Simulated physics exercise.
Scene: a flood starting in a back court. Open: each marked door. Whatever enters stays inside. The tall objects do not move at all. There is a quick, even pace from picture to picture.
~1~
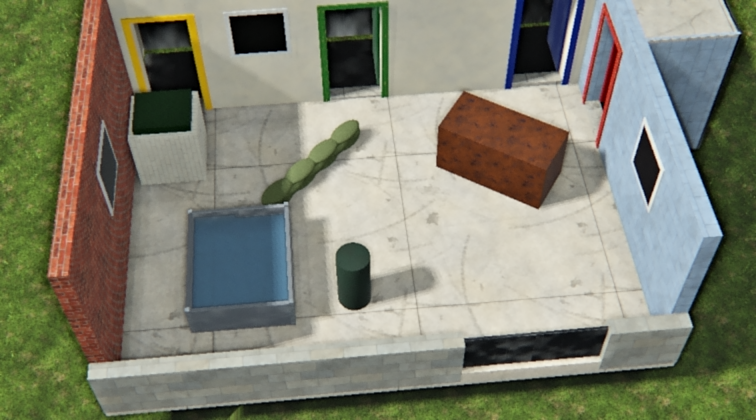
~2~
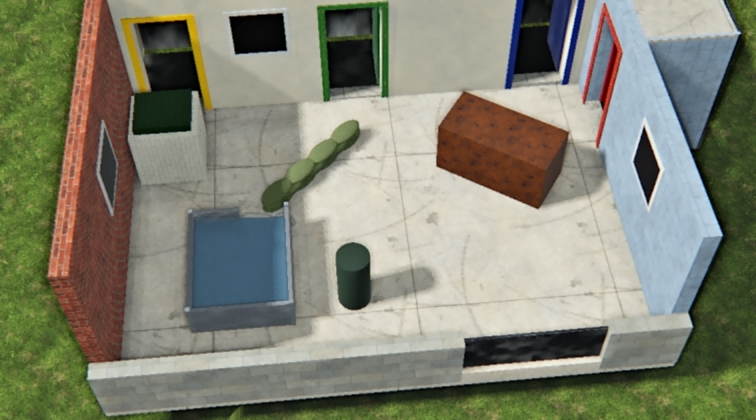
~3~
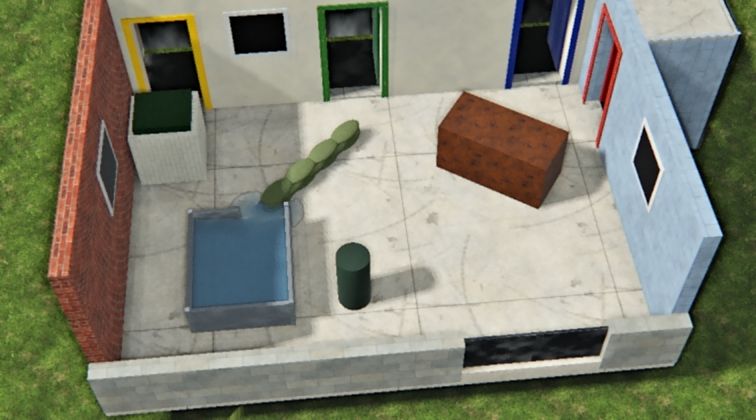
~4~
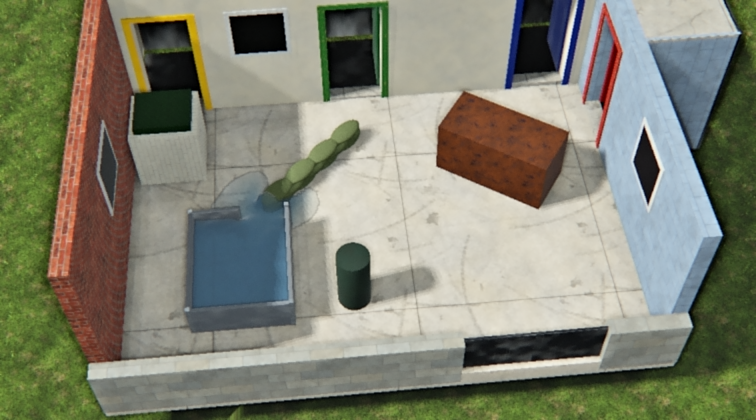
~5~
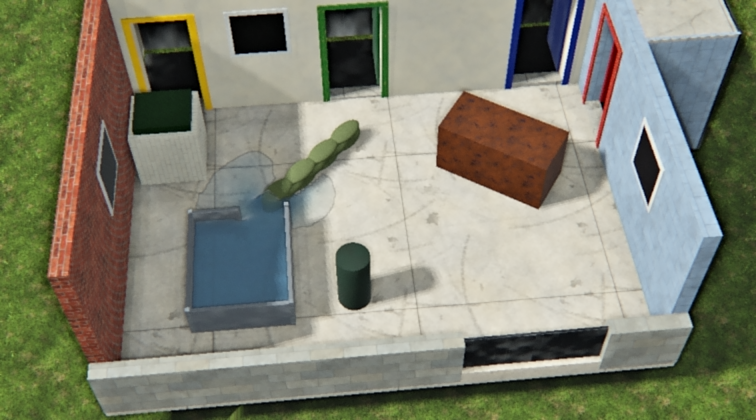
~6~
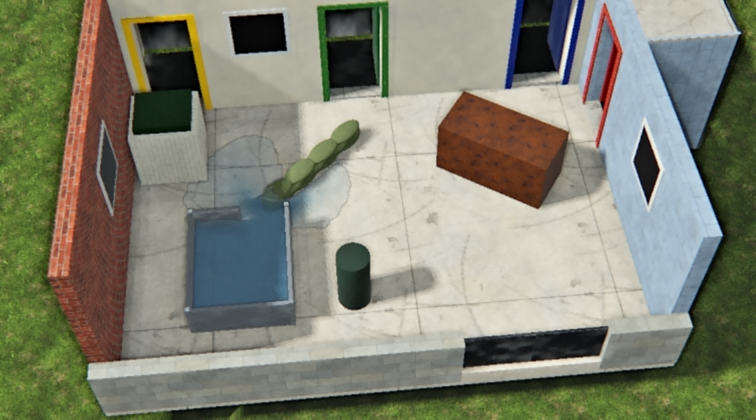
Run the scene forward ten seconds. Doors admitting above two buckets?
The yellow door sees more than two buckets come in. The green door sees no more than two buckets come in. The red door sees no more than two buckets come in. The blue door sees no more than two buckets come in.
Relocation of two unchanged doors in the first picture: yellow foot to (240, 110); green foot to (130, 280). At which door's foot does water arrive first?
Going by the pictures, it's the yellow door.
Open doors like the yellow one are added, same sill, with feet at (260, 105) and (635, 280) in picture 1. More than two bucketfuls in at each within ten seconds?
In turn: Goes over, is under.
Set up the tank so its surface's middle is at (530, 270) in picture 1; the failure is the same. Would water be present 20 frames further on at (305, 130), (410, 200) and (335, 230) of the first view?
In order: Untouched, submerged, submerged.
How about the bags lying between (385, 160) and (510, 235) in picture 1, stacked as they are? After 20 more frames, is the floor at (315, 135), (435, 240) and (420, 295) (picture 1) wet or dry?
Going through them, they'd be waterlogged, then left unsoaked, then left unsoaked.
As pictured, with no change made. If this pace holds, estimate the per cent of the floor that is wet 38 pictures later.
Estimate: Near 55 %.
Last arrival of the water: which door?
That would be the red door.
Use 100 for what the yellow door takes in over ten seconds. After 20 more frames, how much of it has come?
Near 25 in a hundred.
A moment on, water covers 20 % of the floor; the yellow door not reached, the green door not reached, the red door not reached, the blue door not reached.
Next, water covers 30 % of the floor; the yellow door under two buckets in, the green door not reached, the red door not reached, the blue door not reached.
Then, water covers 40 % of the floor; the yellow door under two buckets in, the green door wet at the sill, nothing in, the red door not reached, the blue door wet at the sill, nothing in.
Later, water covers 55 % of the floor; the yellow door over two buckets in, the green door wet at the sill, nothing in, the red door wet at the sill, nothing in, the blue door wet at the sill, nothing in.
In the end, water covers 75 % of the floor; the yellow door over two buckets in, the green door wet at the sill, nothing in, the red door wet at the sill, nothing in, the blue door wet at the sill, nothing in.
